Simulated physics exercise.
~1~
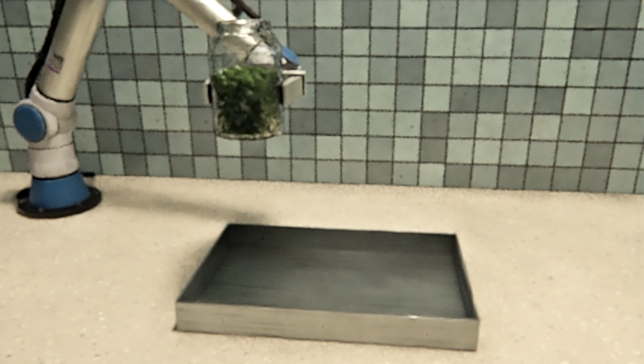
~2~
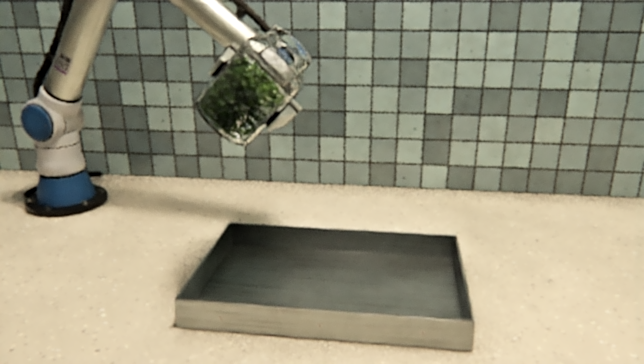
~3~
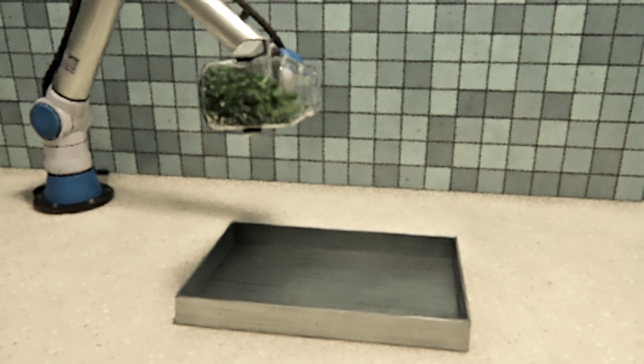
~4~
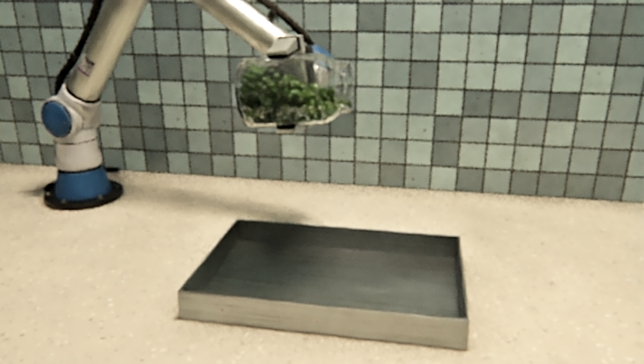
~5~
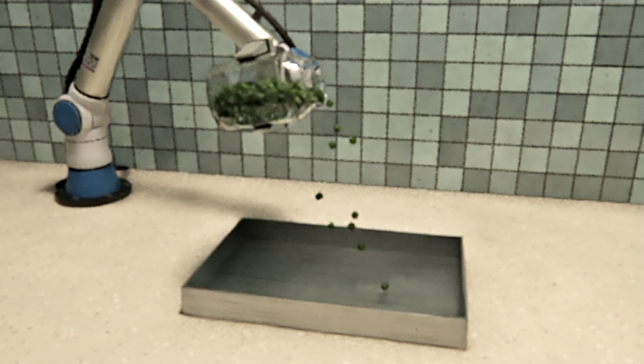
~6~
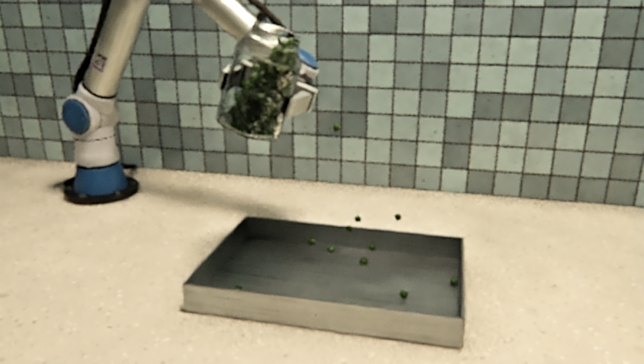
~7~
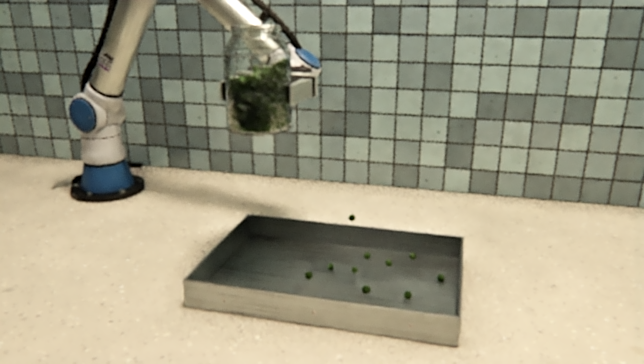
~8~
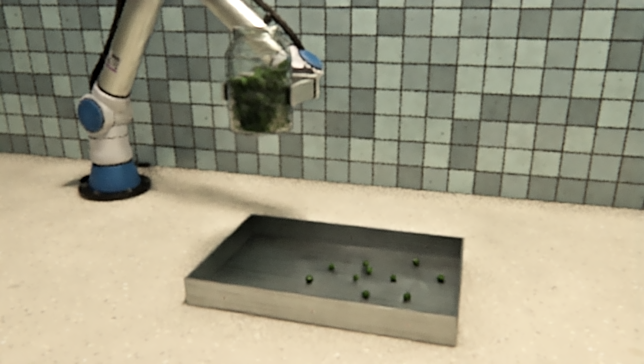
In this clip, a robot arm holding a clear jar of small green beads above a metal tray tips it onto its side until a few beads spill out, then turns it upright again, leaving most beads in the jar and a few scattered in the tray.
